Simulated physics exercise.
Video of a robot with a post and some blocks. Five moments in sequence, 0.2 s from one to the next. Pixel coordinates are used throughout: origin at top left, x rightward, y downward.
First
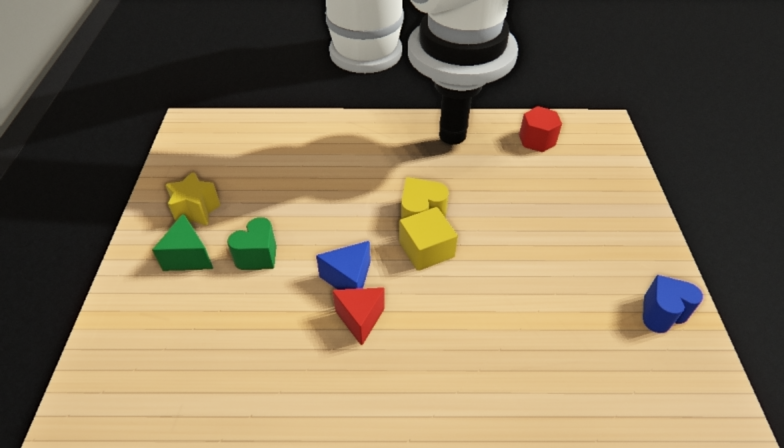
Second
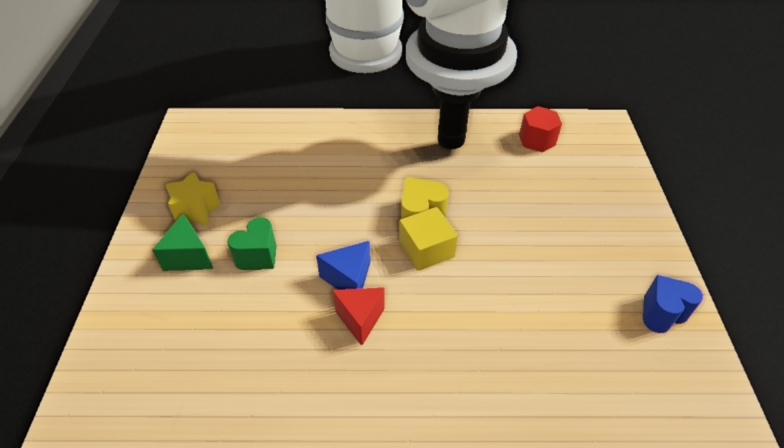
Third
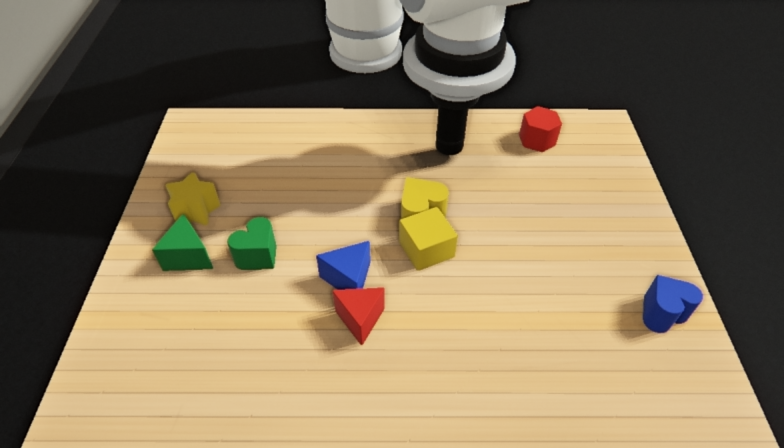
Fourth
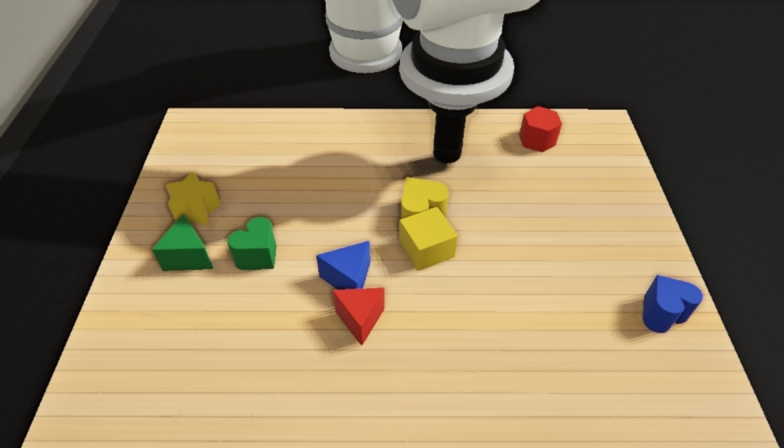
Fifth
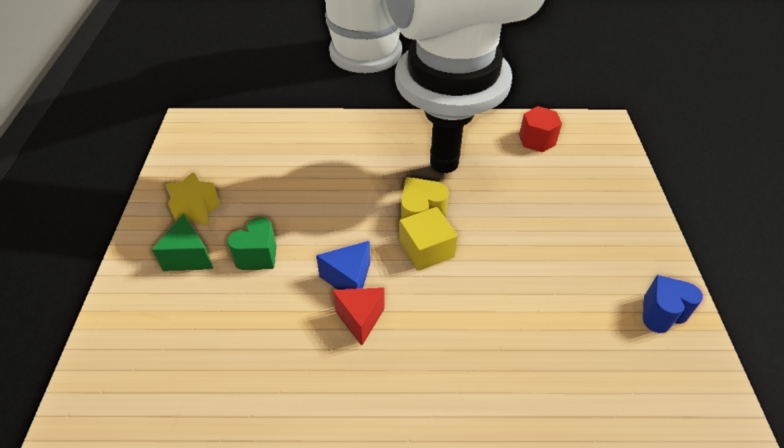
A white robot arm with a black post reaches over a pale wooden board on a dark surface, seen from above at an angle. Yellow and green blocks sit at left, blue and red triangles near the middle beside a yellow heart and square, with a red block at upper right and a blue heart at right. The post moves slightly downward and left towards the viewer, while the blocks and camera stay still.
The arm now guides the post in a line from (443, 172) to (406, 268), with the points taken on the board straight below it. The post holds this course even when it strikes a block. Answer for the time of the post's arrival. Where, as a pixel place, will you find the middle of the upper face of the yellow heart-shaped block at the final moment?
At roughly (391, 277).
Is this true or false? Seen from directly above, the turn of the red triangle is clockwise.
This is true.
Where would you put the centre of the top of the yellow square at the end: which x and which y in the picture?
The spot you're after is about (420, 307) in the image.
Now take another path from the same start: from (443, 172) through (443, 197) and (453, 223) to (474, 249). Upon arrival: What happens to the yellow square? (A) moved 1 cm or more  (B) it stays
I'll go with A - moved 1 cm or more.
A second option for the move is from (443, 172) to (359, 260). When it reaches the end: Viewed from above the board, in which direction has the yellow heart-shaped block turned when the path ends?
It spins anti-clockwise.
The first path, step by step. One third of the way, post at (432, 193); yellow heart-shaped block at (416, 201); yellow square at (428, 232).
Two thirds of the way, post at (418, 226); yellow heart-shaped block at (403, 238); yellow square at (420, 271).
At the end, post at (407, 261); blue triangle not moved; red triangle at (354, 307), turned 25° clockwise; yellow heart-shaped block at (391, 277); yellow square at (420, 307), turned 15° anticlockwise.
